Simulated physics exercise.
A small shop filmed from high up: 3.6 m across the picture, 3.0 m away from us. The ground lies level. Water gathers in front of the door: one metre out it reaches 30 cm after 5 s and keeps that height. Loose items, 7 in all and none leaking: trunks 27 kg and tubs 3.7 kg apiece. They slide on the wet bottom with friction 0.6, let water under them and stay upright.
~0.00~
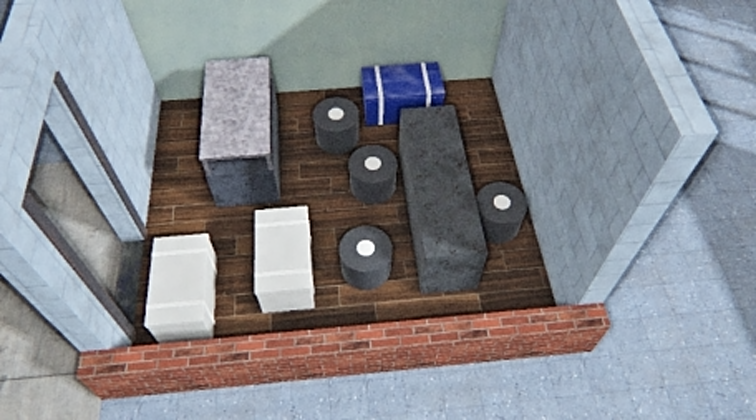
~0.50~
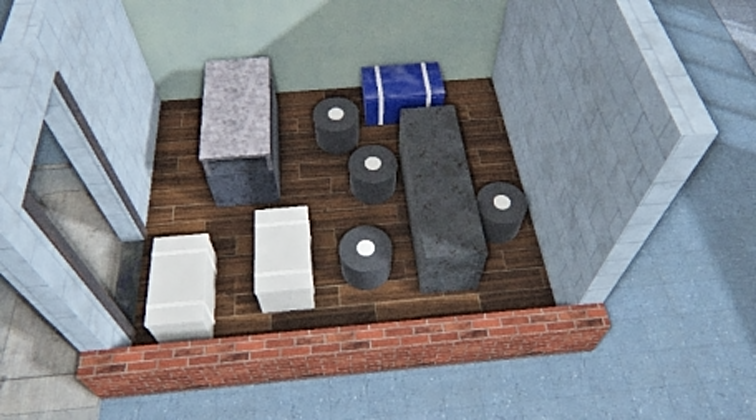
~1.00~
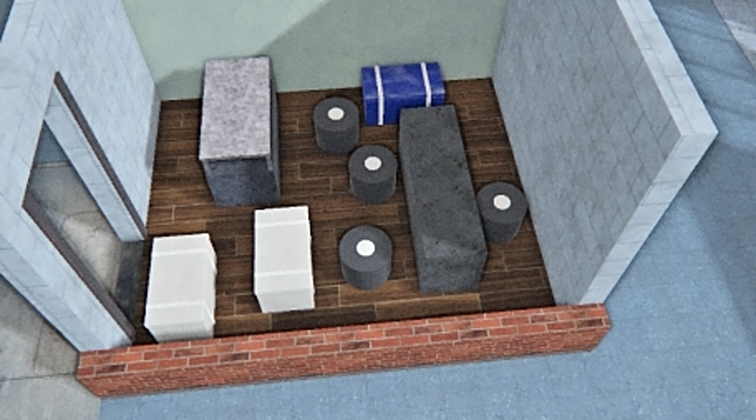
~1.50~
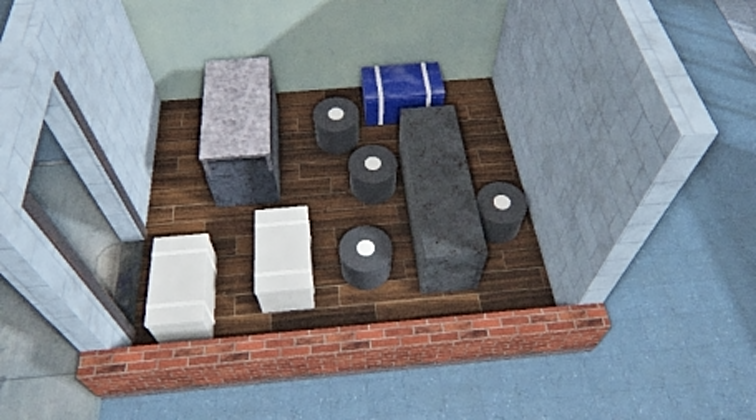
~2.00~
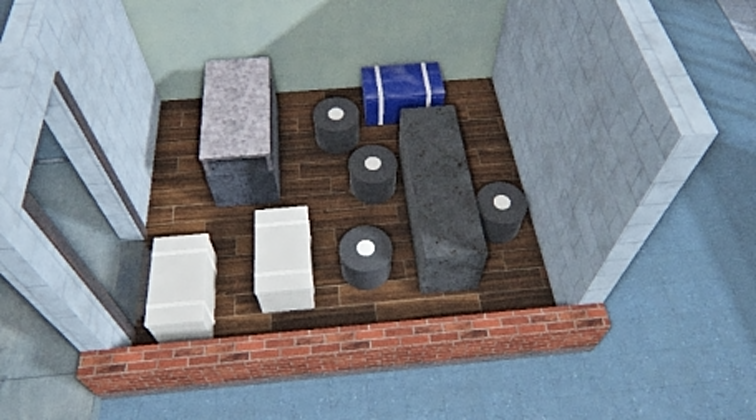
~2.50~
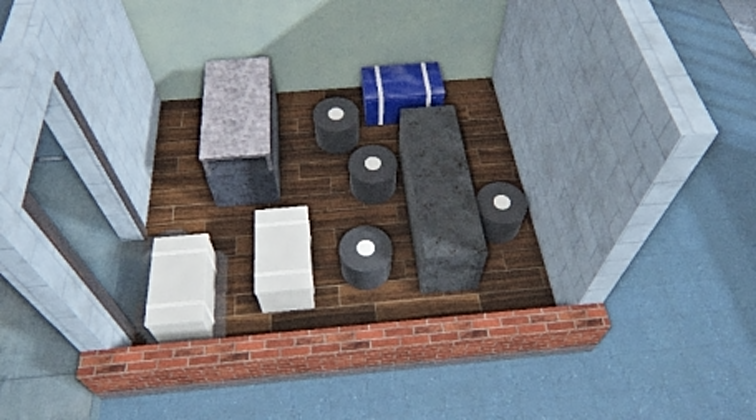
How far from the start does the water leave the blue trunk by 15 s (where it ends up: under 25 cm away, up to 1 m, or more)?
Blue trunk moves a short way.
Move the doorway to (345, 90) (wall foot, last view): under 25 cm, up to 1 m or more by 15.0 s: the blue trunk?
In that case the blue trunk gets carried off.
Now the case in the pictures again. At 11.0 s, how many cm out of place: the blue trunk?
Roughly 20 cm by then.
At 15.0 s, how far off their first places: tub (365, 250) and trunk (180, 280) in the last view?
In that order: 100 cm, 140 cm.
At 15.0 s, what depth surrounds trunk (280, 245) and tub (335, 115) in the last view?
Roughly 26 and 25 cm.
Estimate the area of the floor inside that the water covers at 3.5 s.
About 2.0 m2.
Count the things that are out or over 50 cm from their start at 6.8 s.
By then 2.
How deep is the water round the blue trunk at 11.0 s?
Roughly 20 cm.
After 3.5 s the blue trunk is near (403, 80), 0.0 m from its start, aground; 0 afloat.
After 6.8 s the blue trunk is near (403, 75), 0.1 m from its start, aground; 5 afloat.
After 11.0 s the blue trunk is near (425, 78), 0.2 m from its start, afloat; 7 afloat.
After 15.0 s the blue trunk is near (448, 52), 0.5 m from its start, afloat; 7 afloat.
